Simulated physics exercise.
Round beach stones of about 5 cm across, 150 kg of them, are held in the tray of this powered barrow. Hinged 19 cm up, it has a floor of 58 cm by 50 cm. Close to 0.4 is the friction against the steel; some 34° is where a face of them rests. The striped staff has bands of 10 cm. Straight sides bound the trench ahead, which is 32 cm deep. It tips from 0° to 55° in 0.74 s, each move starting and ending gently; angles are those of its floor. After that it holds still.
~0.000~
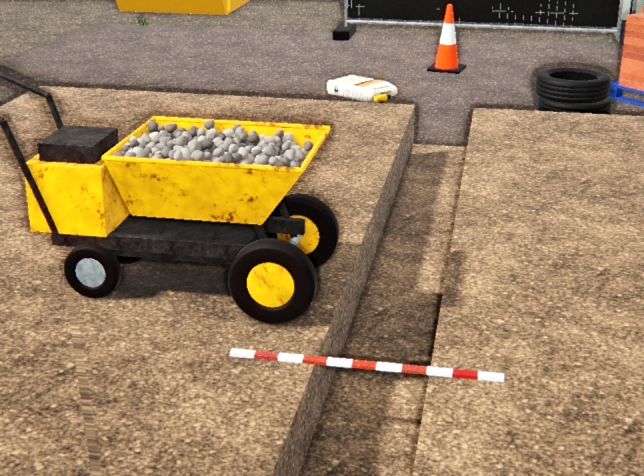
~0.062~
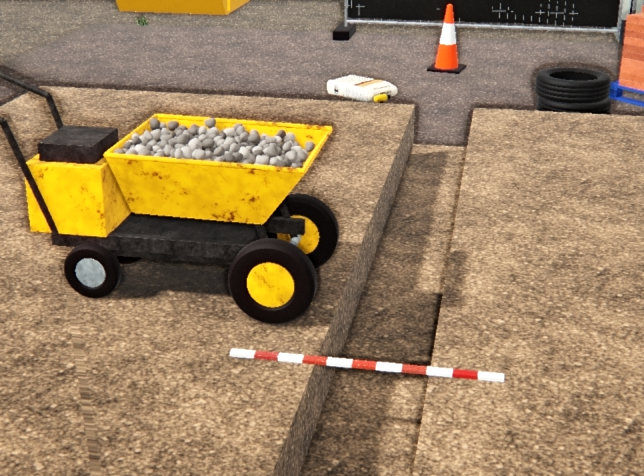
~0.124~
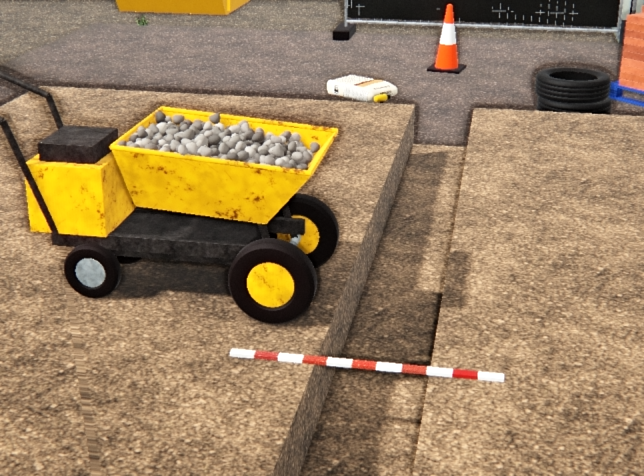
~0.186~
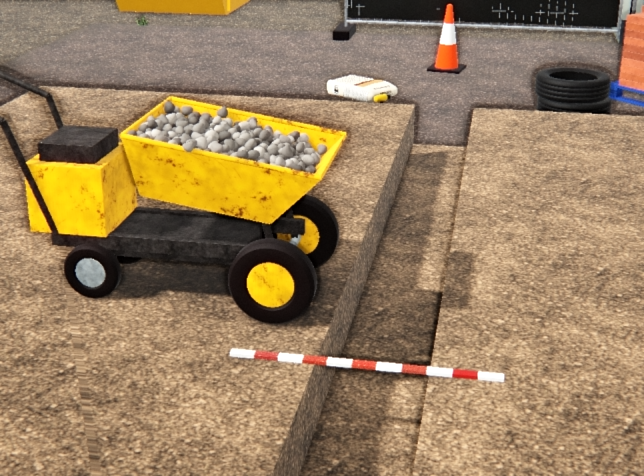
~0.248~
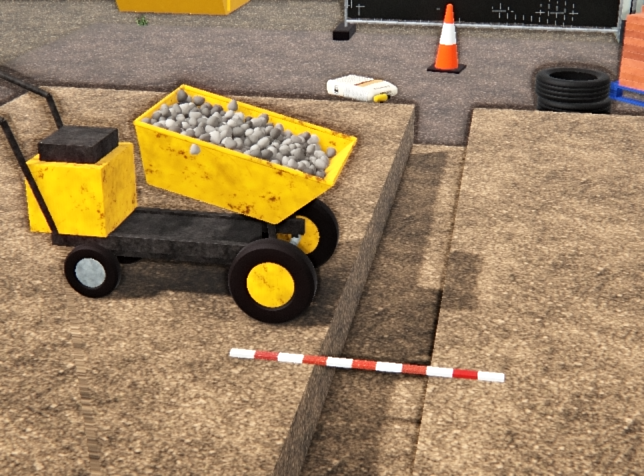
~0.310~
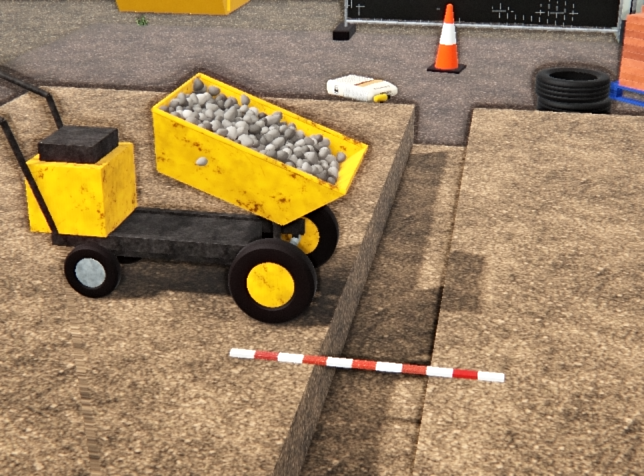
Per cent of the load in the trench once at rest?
About 28 %.
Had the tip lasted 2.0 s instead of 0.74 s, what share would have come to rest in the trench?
Probably about 45 in a hundred.
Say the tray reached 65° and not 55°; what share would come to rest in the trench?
Roughly 35 percent.
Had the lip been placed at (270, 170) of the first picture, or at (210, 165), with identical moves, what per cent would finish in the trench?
It comes to about 50 and 70 in a hundred.
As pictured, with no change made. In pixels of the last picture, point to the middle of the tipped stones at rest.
Middle at around (470, 304), I'd say.
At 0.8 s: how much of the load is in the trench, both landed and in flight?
Roughly 10% by that time.
After 0.6 s the floor is at 46°; 100 % in the tray; the foremost stones are at (369, 213).
After 0.8 s the floor is at 55°; 86 % in the tray, 11 % in the trench, 3 % past the trench; the foremost stones are at (457, 258).
After 1.2 s the floor is at 55°; 47 % in the tray, 12 % in the trench, 41 % past the trench; the foremost stones are at (589, 319).
After 3.1 s the floor is at 55°; 29 % in the tray, 28 % in the trench, 43 % past the trench; the foremost stones are past the picture's edge.
